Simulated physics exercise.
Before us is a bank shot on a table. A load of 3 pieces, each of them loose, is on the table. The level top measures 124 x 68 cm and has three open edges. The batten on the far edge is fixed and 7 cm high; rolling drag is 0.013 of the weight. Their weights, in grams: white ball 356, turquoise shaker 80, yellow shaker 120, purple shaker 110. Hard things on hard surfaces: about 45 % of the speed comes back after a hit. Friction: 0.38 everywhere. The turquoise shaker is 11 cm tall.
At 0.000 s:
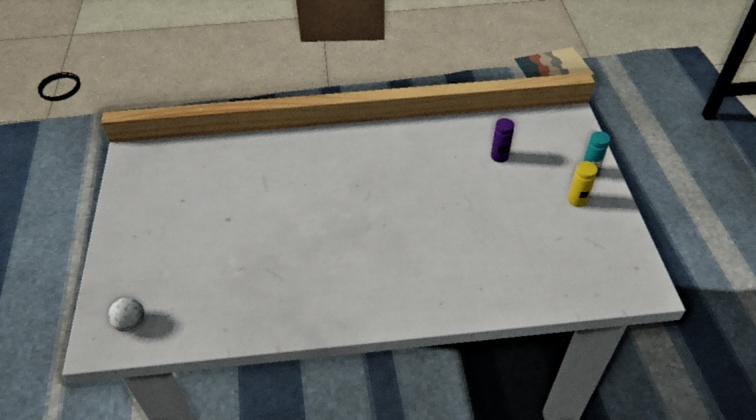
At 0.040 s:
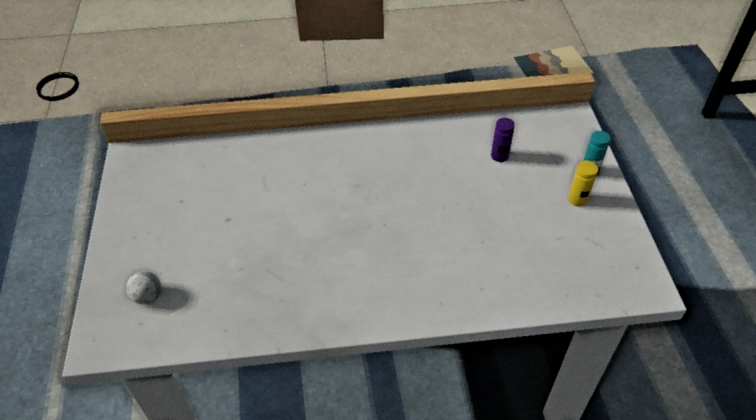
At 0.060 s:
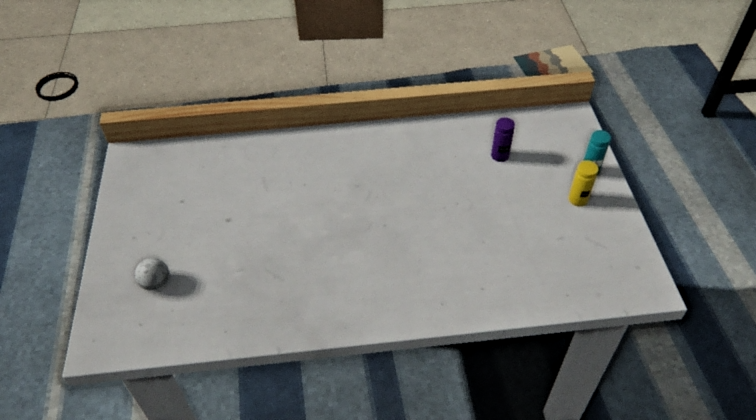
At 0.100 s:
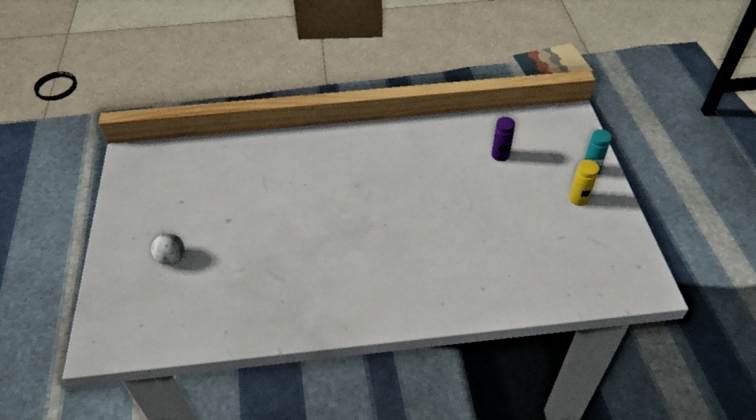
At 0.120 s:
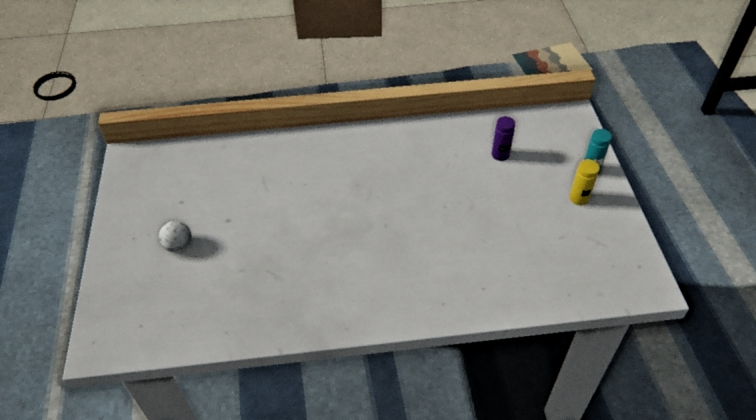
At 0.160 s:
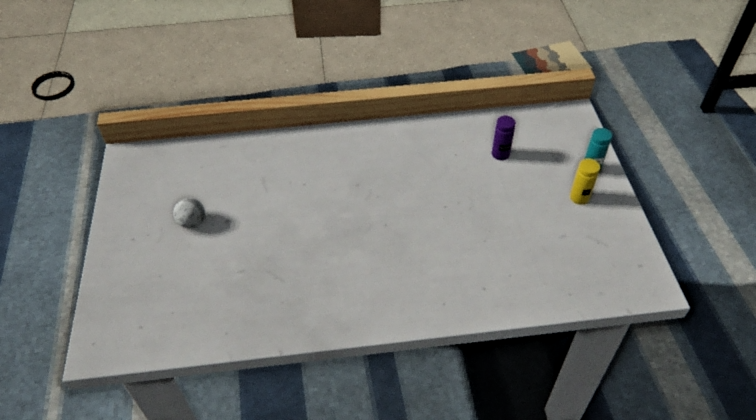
To begin with, a white ball sits near the front left corner of a pale table, with purple, turquoise and yellow shakers standing at the right and a wooden beam along the back. The ball then rolls steadily away from the front edge and slightly rightward, while the shakers stay still.
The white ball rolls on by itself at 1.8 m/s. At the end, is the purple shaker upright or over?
The purple shaker keeps standing.
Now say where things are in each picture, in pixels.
The first picture shows white ball (127, 315); purple shaker (502, 141).
The second picture shows white ball (144, 288); turquoise shaker (595, 154).
The third picture shows white ball (152, 274); turquoise shaker (596, 154).
The fourth picture shows white ball (168, 249); turquoise shaker (596, 153).
The fifth picture shows white ball (175, 237); turquoise shaker (596, 153).
The sixth picture shows white ball (189, 213); purple shaker (503, 138).
After 0.46 s, white ball near (267, 153).
After 1.26 s, white ball near (434, 223).
After 1.96 s, white ball near (586, 286).
After 2.56 s, things are still on the move.
In the end (2.8 s), all 3 under 4 cm from the start. At the end, from the last picture's camera, purple shaker near (503, 138).
